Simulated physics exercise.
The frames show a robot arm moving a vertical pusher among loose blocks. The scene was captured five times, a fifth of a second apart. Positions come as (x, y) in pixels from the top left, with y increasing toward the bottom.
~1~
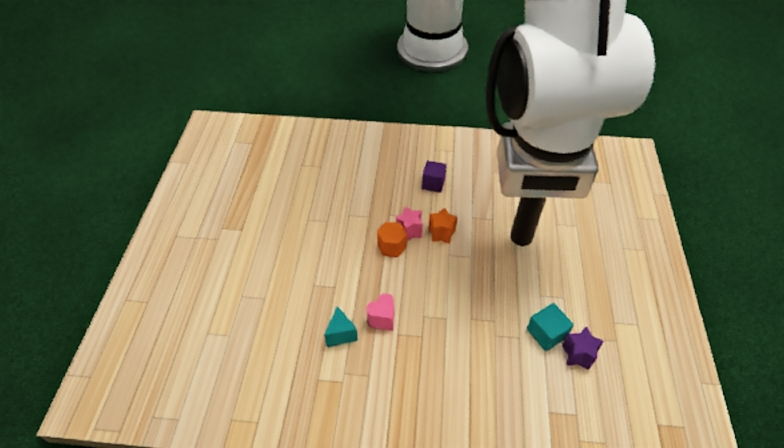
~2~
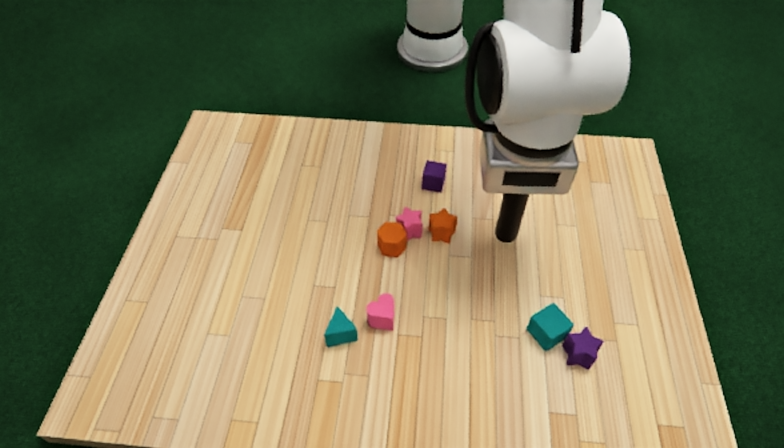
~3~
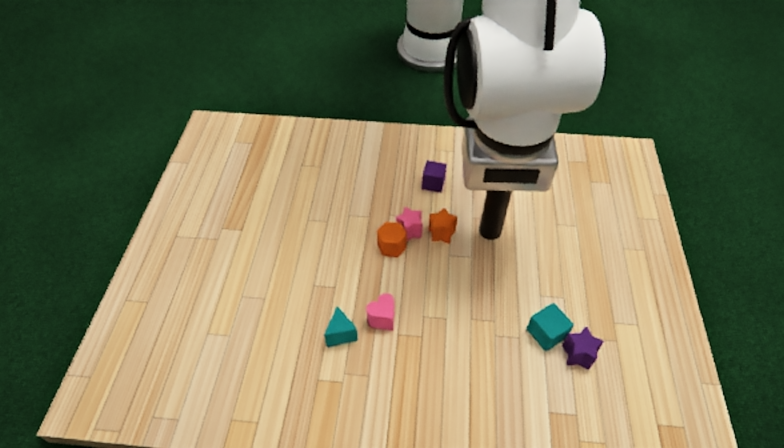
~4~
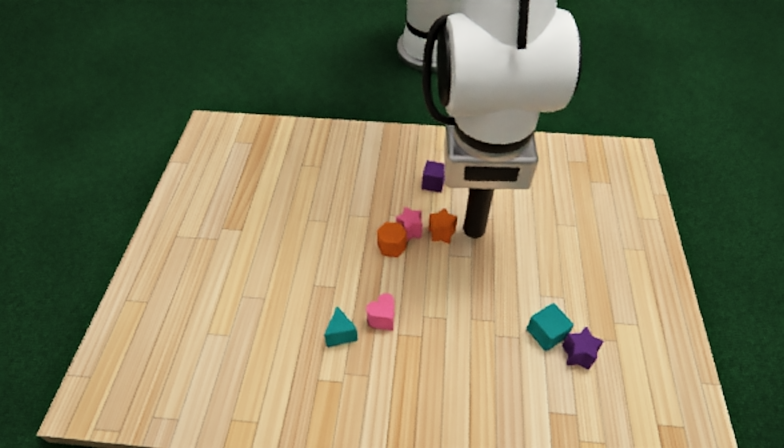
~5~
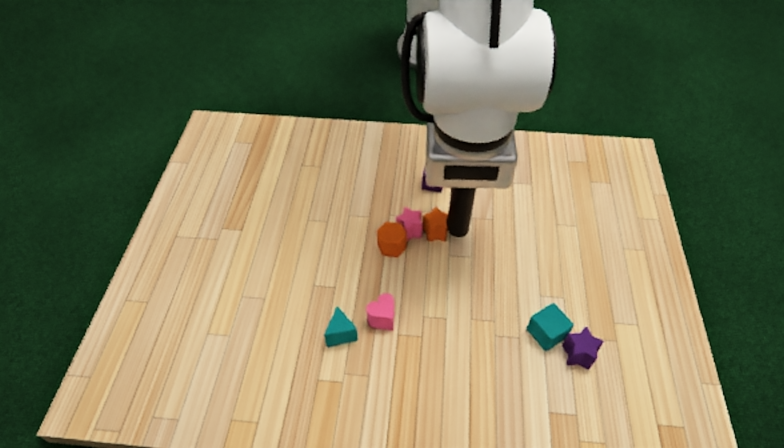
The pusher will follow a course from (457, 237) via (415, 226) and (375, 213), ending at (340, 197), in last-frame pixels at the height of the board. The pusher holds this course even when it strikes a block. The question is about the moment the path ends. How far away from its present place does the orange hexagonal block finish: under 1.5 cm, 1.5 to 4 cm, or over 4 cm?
It goes hardly anywhere, under 1.5 cm.
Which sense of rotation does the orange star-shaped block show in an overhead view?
With the clock.
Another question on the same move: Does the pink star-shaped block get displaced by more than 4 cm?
Yes - that is the case.
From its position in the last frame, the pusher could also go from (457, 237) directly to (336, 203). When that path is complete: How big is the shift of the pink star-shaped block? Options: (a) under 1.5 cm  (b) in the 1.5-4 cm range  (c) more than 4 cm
c - more than 4 cm.
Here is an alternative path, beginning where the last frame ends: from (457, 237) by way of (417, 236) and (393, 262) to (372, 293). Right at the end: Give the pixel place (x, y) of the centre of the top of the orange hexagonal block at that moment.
Around (368, 242).
On the path given first. One third of the way, pusher (415, 219); orange hexagonal block (386, 232), turned 25° anticlockwise; pink star-shaped block (379, 210), turned 100° anticlockwise; orange star-shaped block (399, 201), turned 25° clockwise.
Two thirds of the way, pusher (375, 206); orange hexagonal block (386, 232), turned 25° anticlockwise; pink star-shaped block (357, 208); orange star-shaped block (372, 183), turned 65° clockwise.
At the end, pusher (339, 190); orange hexagonal block (386, 232), turned 25° anticlockwise; pink star-shaped block (350, 207), turned 215° anticlockwise; purple four-sided block in place; orange star-shaped block (365, 176), turned 115° clockwise.
